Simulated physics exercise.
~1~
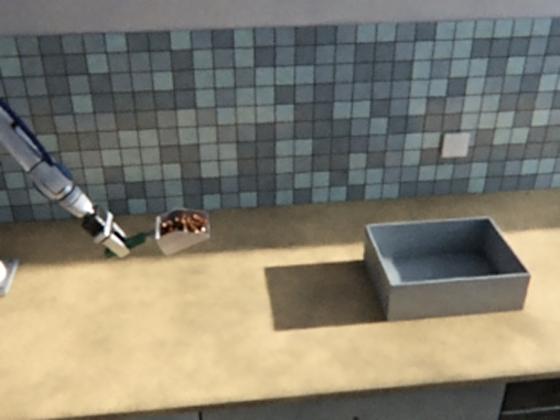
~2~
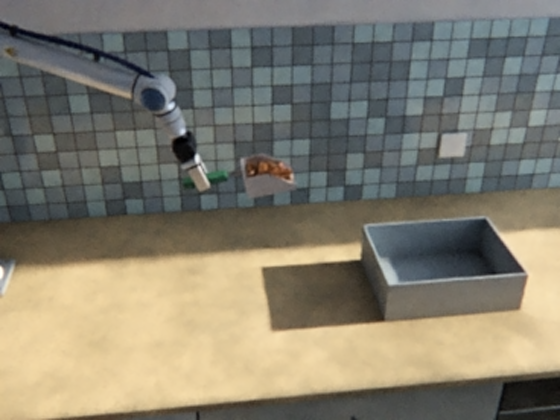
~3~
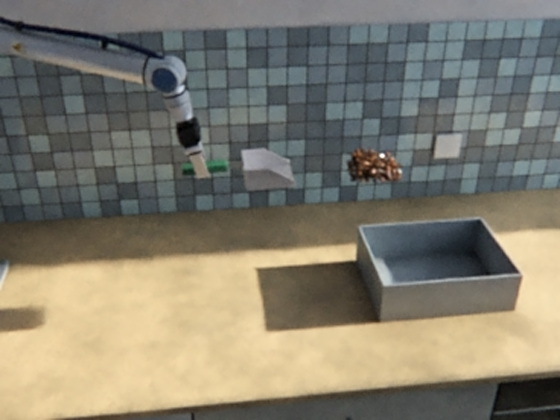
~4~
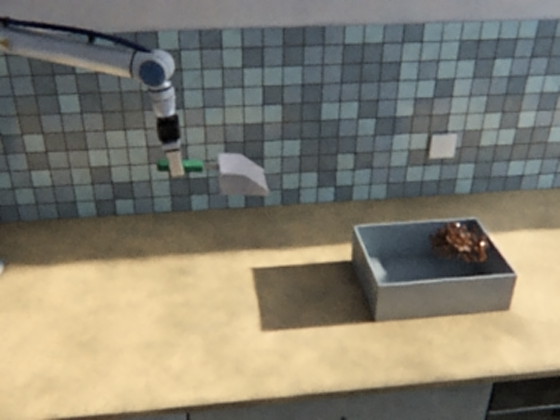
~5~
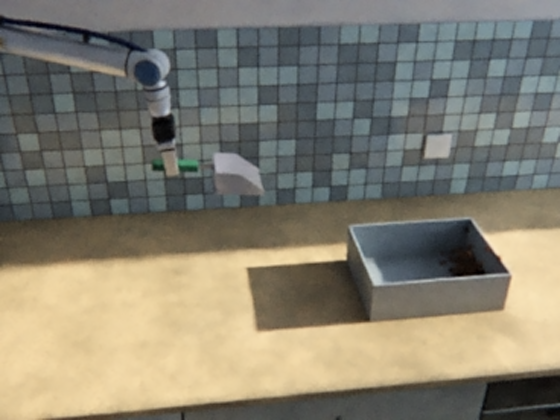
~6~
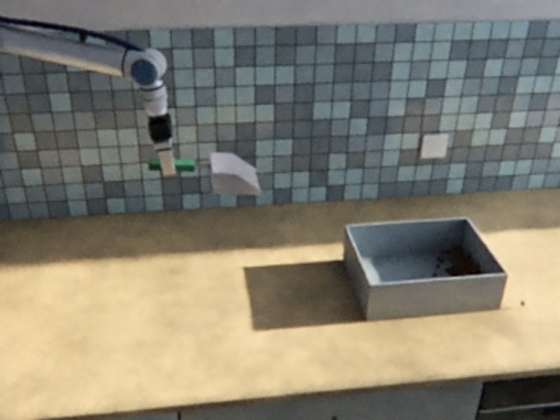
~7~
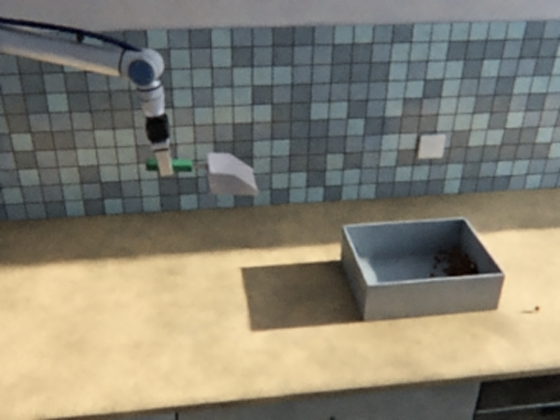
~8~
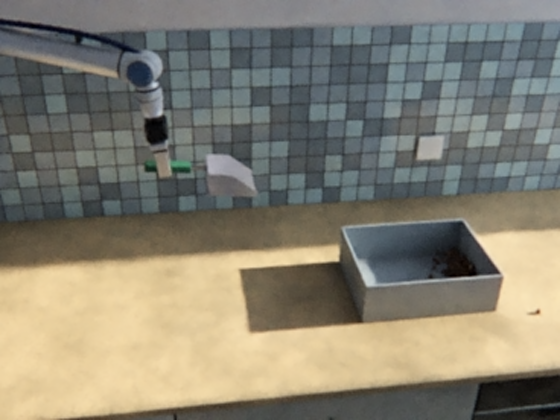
A robot arm at the left holds a small pale scoop heaped with reddish-brown pellets above a tan counter, seen from the front and slightly above, with a blue-grey tiled wall behind. An open grey box stands to the right, its shadow falling to its left. The arm swings the scoop up and to the right, then draws it back slightly and tips it forward. The pellets fly off together in a clump, cross the gap and drop into the box. Nearly all settle inside at the right, while a single piece lands on the counter beyond it as the arm holds still.
